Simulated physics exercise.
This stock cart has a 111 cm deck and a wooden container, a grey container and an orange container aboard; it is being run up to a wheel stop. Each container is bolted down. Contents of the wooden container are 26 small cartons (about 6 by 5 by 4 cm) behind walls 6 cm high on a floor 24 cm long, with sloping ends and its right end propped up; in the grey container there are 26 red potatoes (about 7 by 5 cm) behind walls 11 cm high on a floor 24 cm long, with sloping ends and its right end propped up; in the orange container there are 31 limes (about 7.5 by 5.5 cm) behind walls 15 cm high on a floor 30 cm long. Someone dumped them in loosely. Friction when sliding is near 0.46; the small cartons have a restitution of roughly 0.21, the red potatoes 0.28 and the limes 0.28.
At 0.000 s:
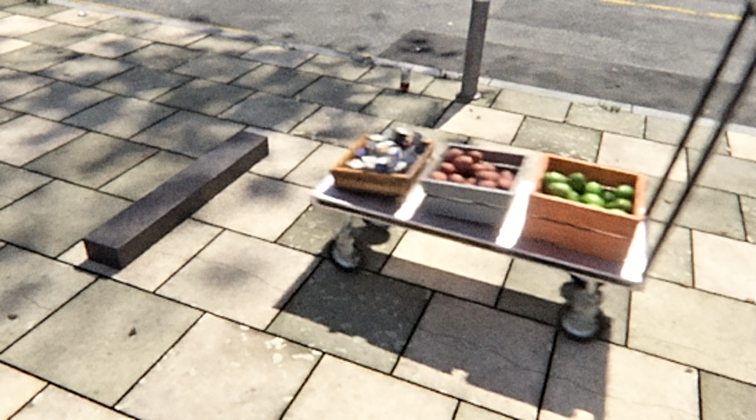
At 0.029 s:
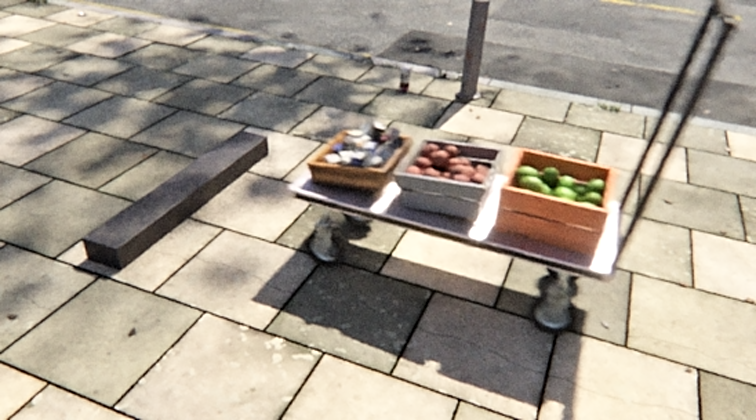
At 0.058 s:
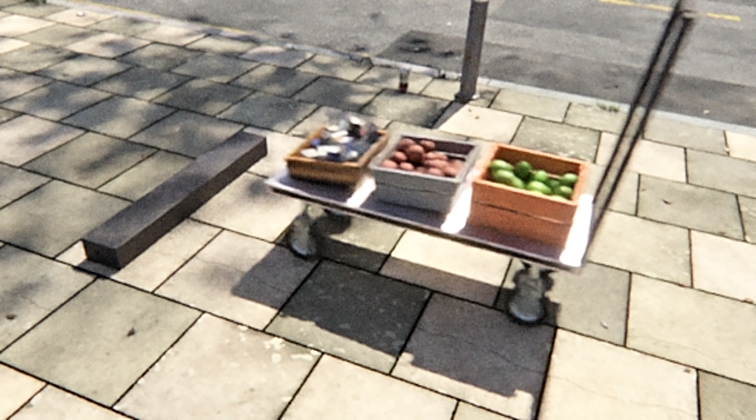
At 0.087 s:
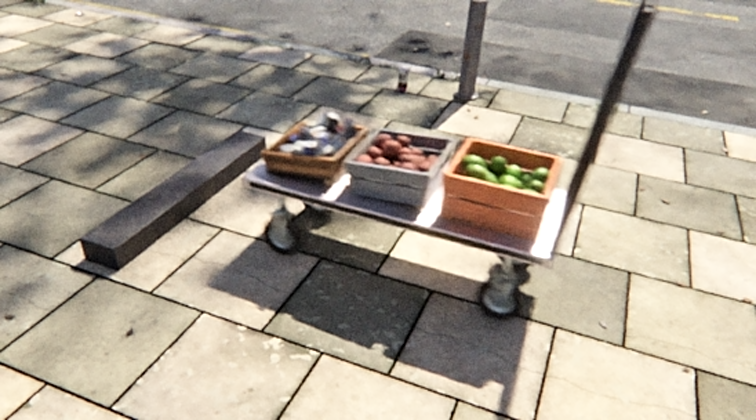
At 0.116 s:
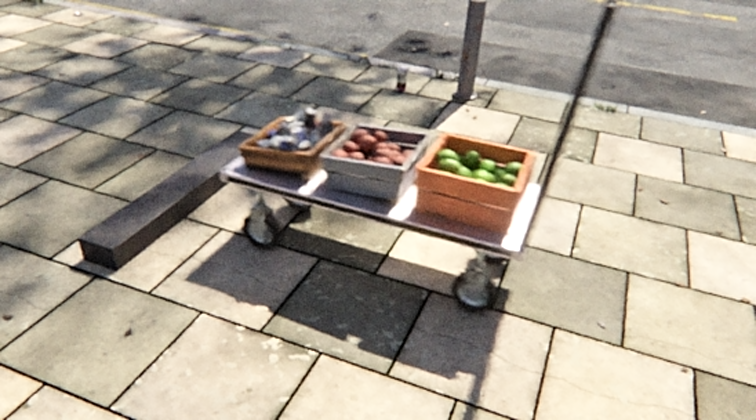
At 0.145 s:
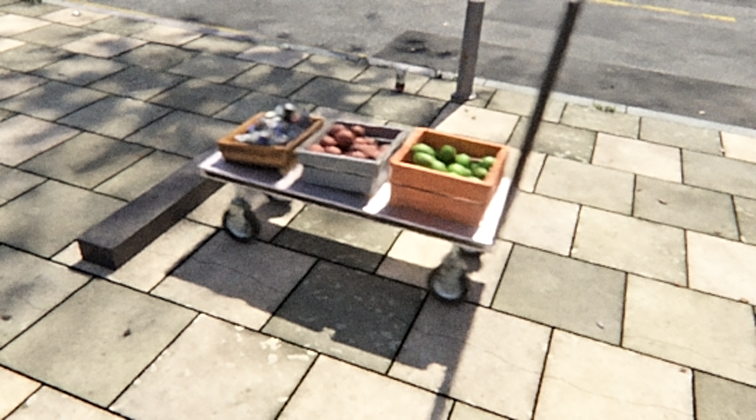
A flat cart carrying a wooden container of small cartons, a grey container of red potatoes and an orange container of limes rolls steadily leftward across sunlit paving toward a long dark block, its load staying inside the containers.
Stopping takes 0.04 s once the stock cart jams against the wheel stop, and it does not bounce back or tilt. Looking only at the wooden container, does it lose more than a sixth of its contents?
Yes.
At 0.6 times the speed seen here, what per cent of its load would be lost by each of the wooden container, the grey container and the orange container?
In that case the wooden container sheds 10 per cent, the grey container 0 per cent and the orange container 0 per cent.
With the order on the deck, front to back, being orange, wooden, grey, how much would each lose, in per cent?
With that order the wooden container sheds 30 per cent of its load, the grey container 10 per cent, and the orange container 0 per cent.
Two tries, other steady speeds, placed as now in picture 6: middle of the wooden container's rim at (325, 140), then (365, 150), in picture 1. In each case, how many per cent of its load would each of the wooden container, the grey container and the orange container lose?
Per cent lost, first try then second - wooden container: 10, 20; grey container: 0, 10; orange container: 0, 0.
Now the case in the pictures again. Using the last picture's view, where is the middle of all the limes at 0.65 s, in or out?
Roughly (379, 164).
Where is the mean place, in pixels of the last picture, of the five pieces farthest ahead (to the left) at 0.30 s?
Roughly at (194, 102).
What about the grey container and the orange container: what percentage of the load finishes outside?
Grey container 10 %, orange container 5 %.
After 0.20 s, contact.
After 0.30 s, the wooden container is down by 1 of 26, the grey container has all 26 and the orange container has all 31.
After 0.42 s, the wooden container is down by 8 of 26, the grey container is down by 2 of 26 and the orange container is down by 1 of 31.
After 0.65 s, the wooden container is down by 11 of 26, the grey container is down by 3 of 26 and the orange container is down by 2 of 31.
Outcome (at 1.15 s), the wooden container is down by 11 of 26, the grey container is down by 3 of 26 and the orange container is down by 2 of 31. Asked share, 11 of 26, 42 per cent.
